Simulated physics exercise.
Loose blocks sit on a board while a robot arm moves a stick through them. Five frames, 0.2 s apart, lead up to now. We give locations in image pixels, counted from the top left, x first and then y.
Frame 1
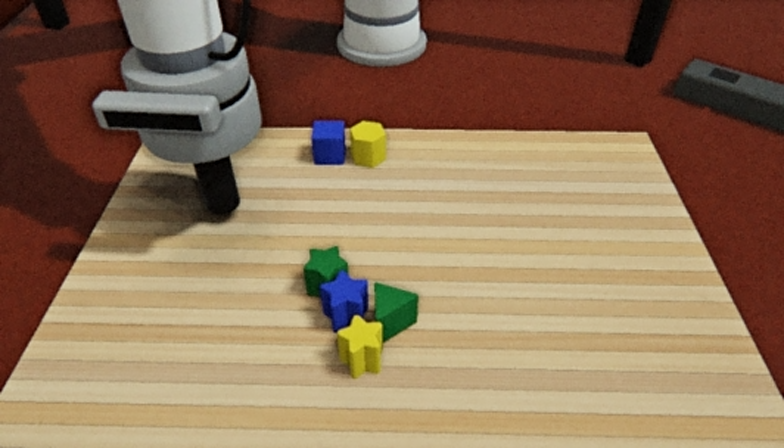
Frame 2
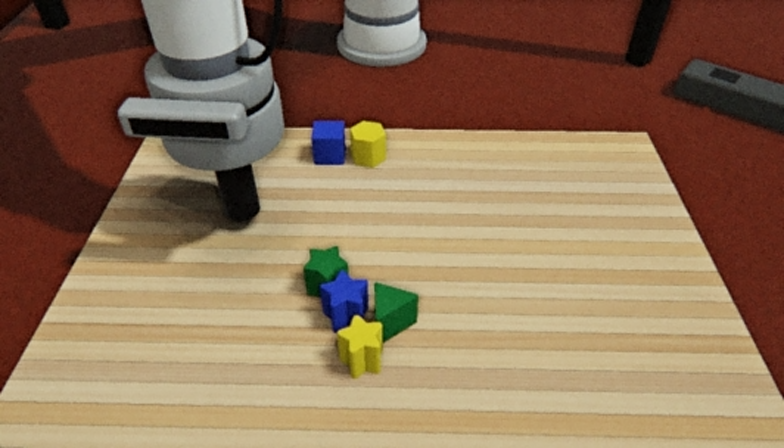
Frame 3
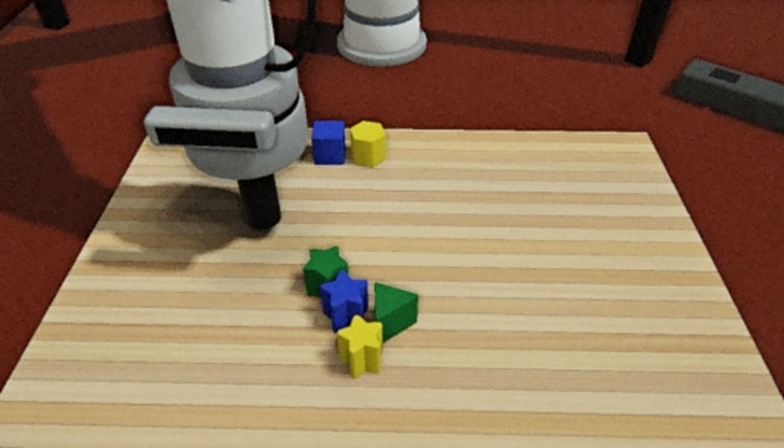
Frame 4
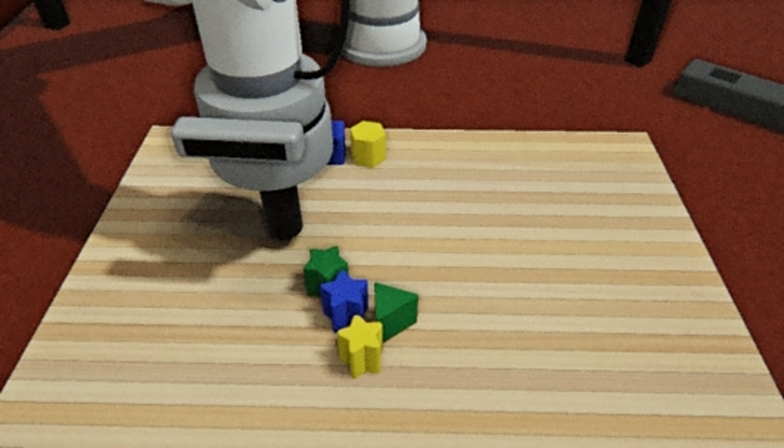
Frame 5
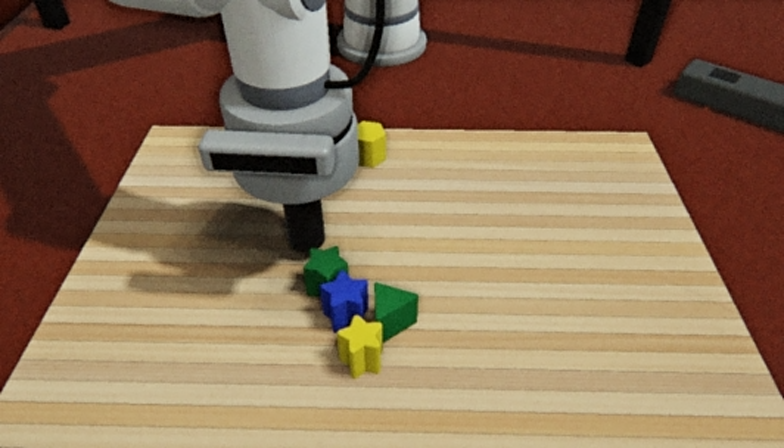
A robot arm moves its black stick right and slightly downward, nearing the green star.
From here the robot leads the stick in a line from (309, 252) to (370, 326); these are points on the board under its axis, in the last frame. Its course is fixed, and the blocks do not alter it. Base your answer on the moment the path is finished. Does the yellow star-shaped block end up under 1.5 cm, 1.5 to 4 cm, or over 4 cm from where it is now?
The answer will be the long band, over 4 cm.
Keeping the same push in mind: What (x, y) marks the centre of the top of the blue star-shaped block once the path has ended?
It ends at (377, 364).
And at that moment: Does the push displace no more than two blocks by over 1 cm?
No.
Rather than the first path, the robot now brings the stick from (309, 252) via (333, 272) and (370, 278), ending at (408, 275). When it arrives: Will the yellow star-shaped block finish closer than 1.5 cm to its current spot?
Yes, that is what happens.
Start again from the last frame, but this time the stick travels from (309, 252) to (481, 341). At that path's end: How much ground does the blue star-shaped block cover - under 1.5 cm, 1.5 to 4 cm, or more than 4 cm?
Travels 1.5 to 4 cm.
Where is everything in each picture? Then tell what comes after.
In the first frame, stick tip at (223, 204); block tops, green star-shaped block at (325, 260); blue star-shaped block at (344, 288); yellow star-shaped block at (361, 333); green triangular piece at (390, 298).
In the second frame, stick at (243, 210); blocks unchanged.
In the third frame, stick at (264, 218); blocks unchanged.
In the fourth frame, stick at (285, 228); blocks unchanged.
In the fifth frame, stick at (307, 240); green star-shaped block at (325, 260); blue star-shaped block at (344, 288); yellow star-shaped block at (361, 333); green triangular piece at (390, 298).
On the path given first. One third of the way, stick at (327, 263); green star-shaped block at (331, 274); blue star-shaped block at (352, 299).
Two thirds of the way, stick at (348, 288); green star-shaped block at (345, 302); blue star-shaped block at (368, 331), turned 15° anticlockwise; yellow star-shaped block at (374, 365), turned 20° clockwise; green triangular piece at (400, 302), turned 10° anticlockwise.
At the end, stick at (370, 314); green star-shaped block at (357, 329), turned 25° clockwise; blue star-shaped block at (377, 364), turned 20° anticlockwise; yellow star-shaped block at (387, 401), turned 15° clockwise; green triangular piece at (407, 305).
